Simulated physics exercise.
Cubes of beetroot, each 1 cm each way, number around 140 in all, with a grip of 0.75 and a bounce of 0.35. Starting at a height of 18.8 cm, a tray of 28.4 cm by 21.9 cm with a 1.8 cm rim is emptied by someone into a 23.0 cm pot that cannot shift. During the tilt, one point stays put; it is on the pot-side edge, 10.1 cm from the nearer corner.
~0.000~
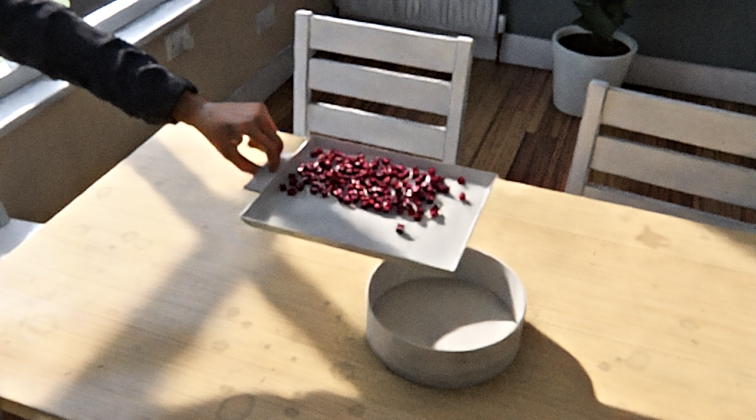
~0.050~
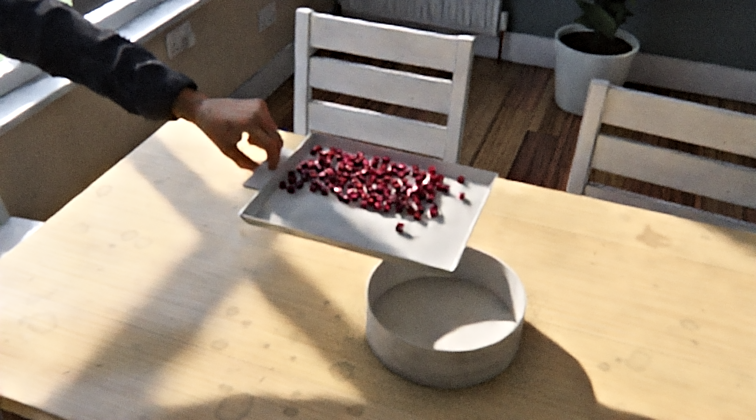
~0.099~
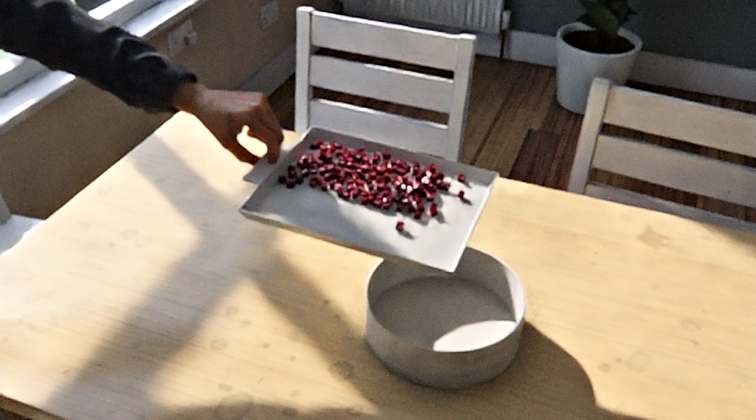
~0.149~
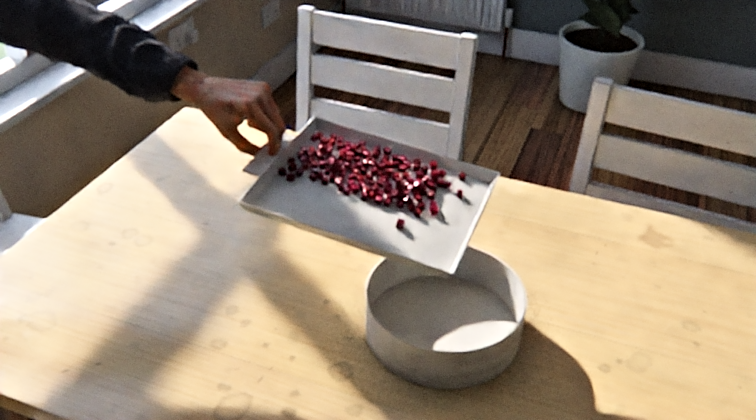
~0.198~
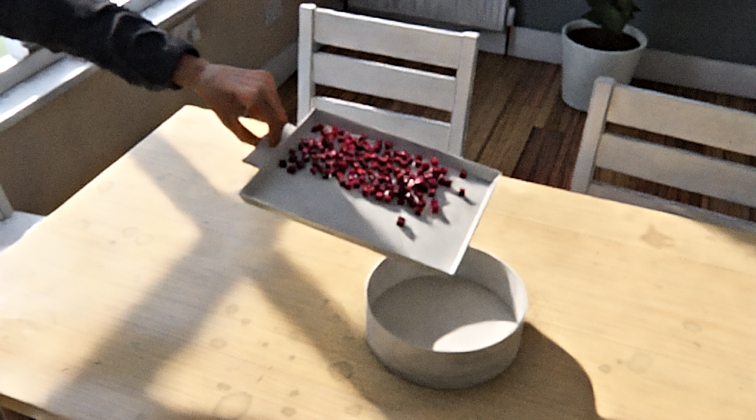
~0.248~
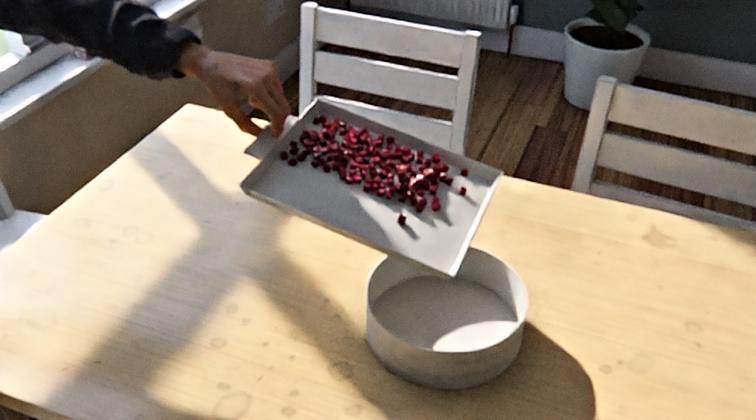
In a sunlit room with a wooden floor, a pale wooden table is seen from above at an angle, with white slatted chairs and a potted plant behind it. A hand in a dark sleeve holds the left side of a light grey tray scattered with deep red cubes, above and behind a round, pale pot. The hand raises the tray's left side, tilting it modestly down to the right, while the cubes keep their places on it and the view barely shifts.
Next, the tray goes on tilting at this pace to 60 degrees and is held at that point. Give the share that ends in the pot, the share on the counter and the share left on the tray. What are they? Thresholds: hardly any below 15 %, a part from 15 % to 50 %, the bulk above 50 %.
My prediction: Pot: A notable amount; counter: A notable amount; tray: A notable amount.
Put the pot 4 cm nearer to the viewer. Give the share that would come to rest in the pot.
In that case about 30 percent would end up there.
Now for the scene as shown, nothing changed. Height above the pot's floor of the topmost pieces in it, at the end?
Height: Approx. 1.0 cm.
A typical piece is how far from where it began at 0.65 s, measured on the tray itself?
Roughly 1 cm.
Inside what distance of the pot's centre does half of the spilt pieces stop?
Some 32 centimetres.
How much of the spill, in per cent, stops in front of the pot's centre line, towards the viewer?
70 %.
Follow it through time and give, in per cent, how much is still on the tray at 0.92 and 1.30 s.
In turn: 100, 45.
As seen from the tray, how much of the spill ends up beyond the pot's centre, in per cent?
Roughly 100 per cent.
After 0.65 s, tilt 35 degrees; the tray holds 100 %, the pot 0 %.
After 0.92 s, tilt 50 degrees; the tray holds 100 %, the pot 0 %.
Then, at 1.30 s, tilt 60 degrees; the tray holds 45 %, the pot 20 %.
At rest (2.4 s), pot 25 %, counter 30 %, tray 40 %.
